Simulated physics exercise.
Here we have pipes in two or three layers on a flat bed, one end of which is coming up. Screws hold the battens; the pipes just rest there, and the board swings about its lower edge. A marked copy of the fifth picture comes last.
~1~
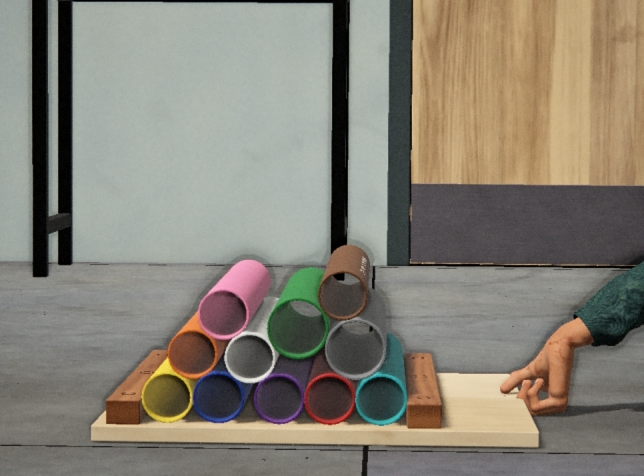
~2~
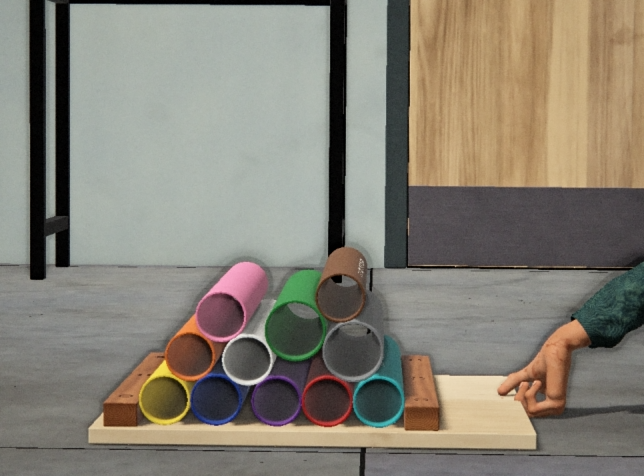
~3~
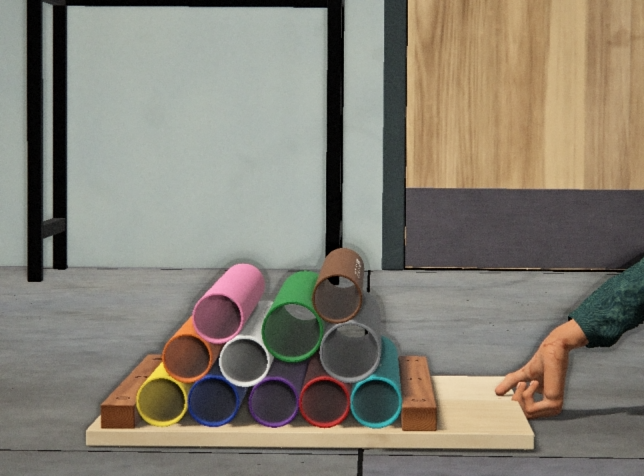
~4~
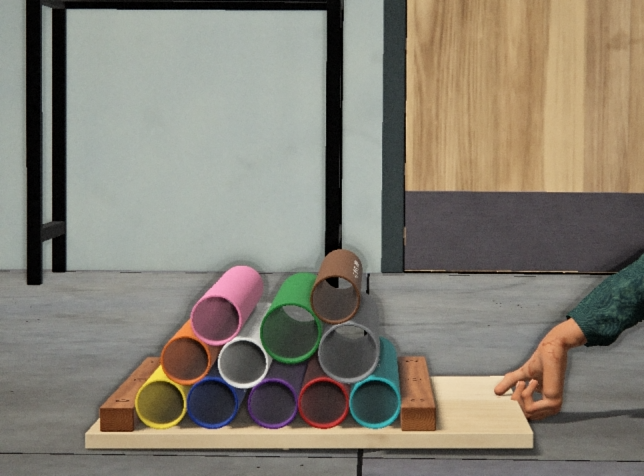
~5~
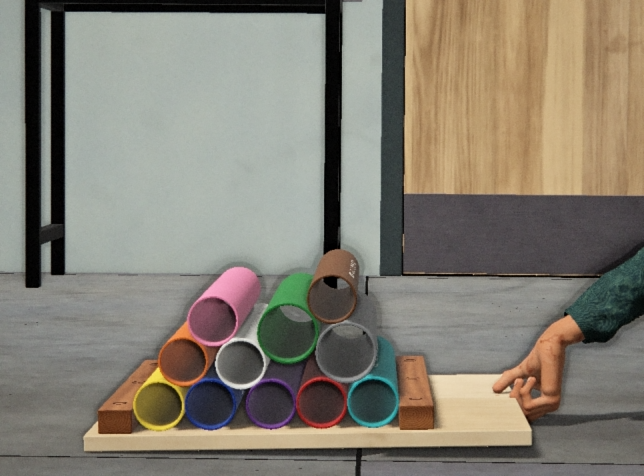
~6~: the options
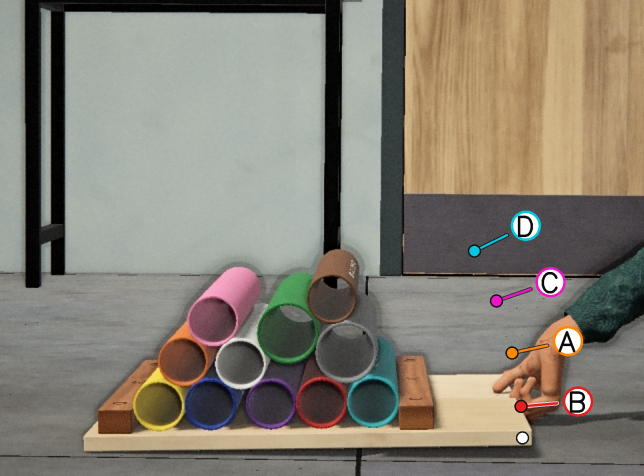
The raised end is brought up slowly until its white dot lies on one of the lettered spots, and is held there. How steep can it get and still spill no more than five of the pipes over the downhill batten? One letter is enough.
At most to C.
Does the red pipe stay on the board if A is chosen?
Yes, with A.
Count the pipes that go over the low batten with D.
It comes to six.
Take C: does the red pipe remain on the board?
Yes.
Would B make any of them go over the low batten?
No.
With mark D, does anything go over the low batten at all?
At D: Yes.
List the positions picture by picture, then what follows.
Grey pipe (356, 349); green pipe (298, 328); pink pipe (224, 314), in the first frame.
Pink pipe (221, 316); brown pipe (340, 298), in the second frame.
Board (316, 397); blue pipe (214, 401), in the third frame.
Board (315, 398); blue pipe (212, 403), in the fourth frame.
Board (314, 398); blue pipe (211, 405), in the fifth frame.
On the marked copy, A at (512, 353); B at (521, 407); C at (496, 301); D at (474, 251); the white dot at (522, 438).
Following C. Soon after the start, board at 15°.
Later, board at 20°.
In the end, board at 20°, four over the low batten (white, orange, green, pink).
As for the rest, A none over the low batten; B none over the low batten; D six over the low batten.
